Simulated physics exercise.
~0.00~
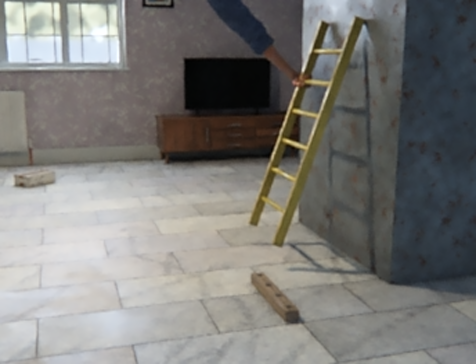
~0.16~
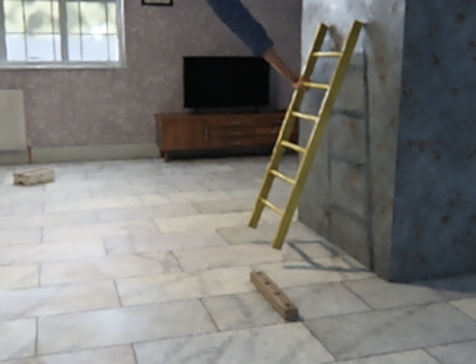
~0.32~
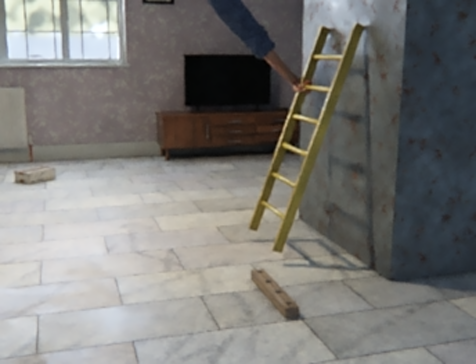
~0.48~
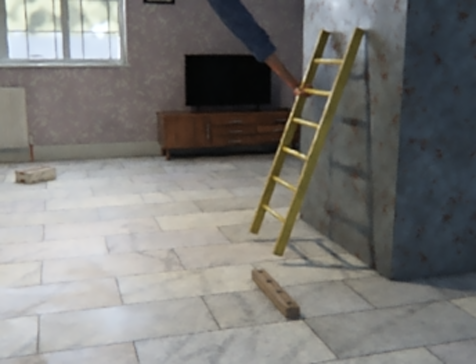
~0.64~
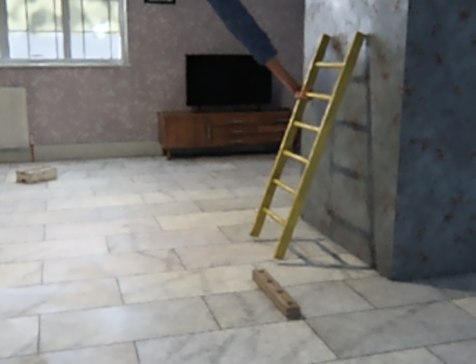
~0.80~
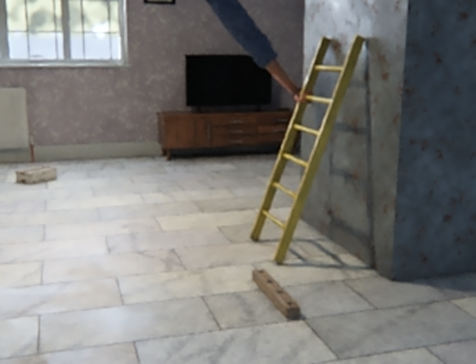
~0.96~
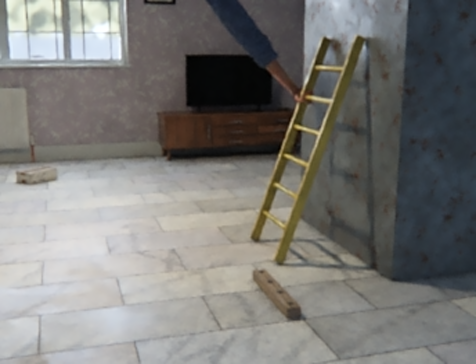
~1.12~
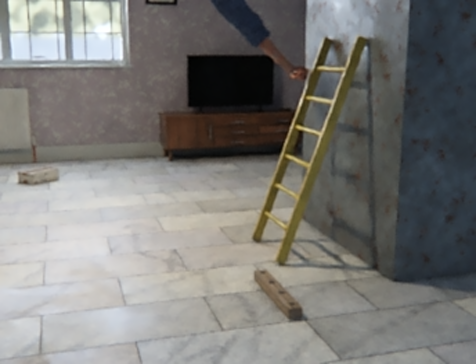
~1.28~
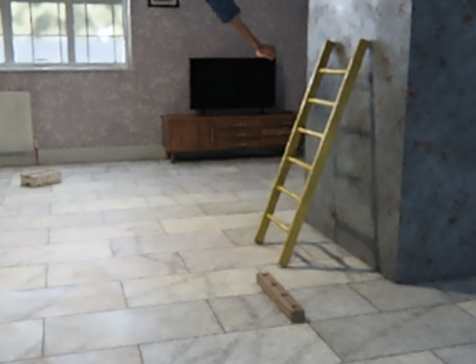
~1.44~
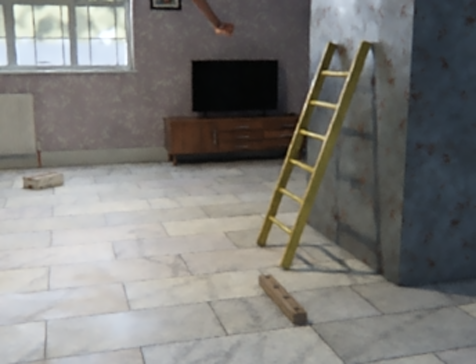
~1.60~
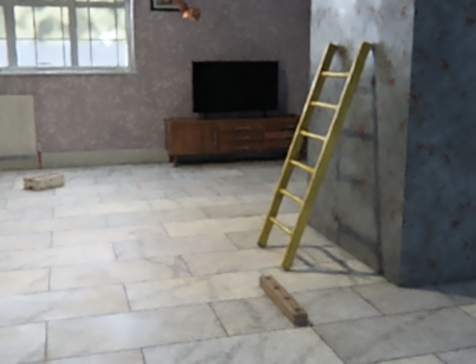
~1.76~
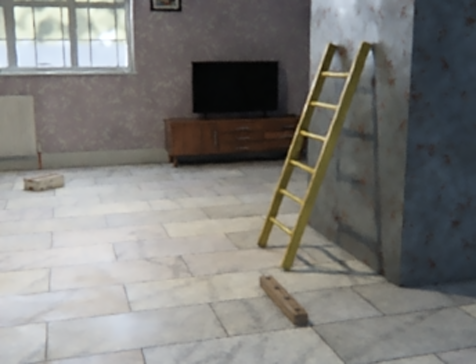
Yellow ladder being eased into place against a grey wall by a hand, which lets go and withdraws, leaving it leaning upright.
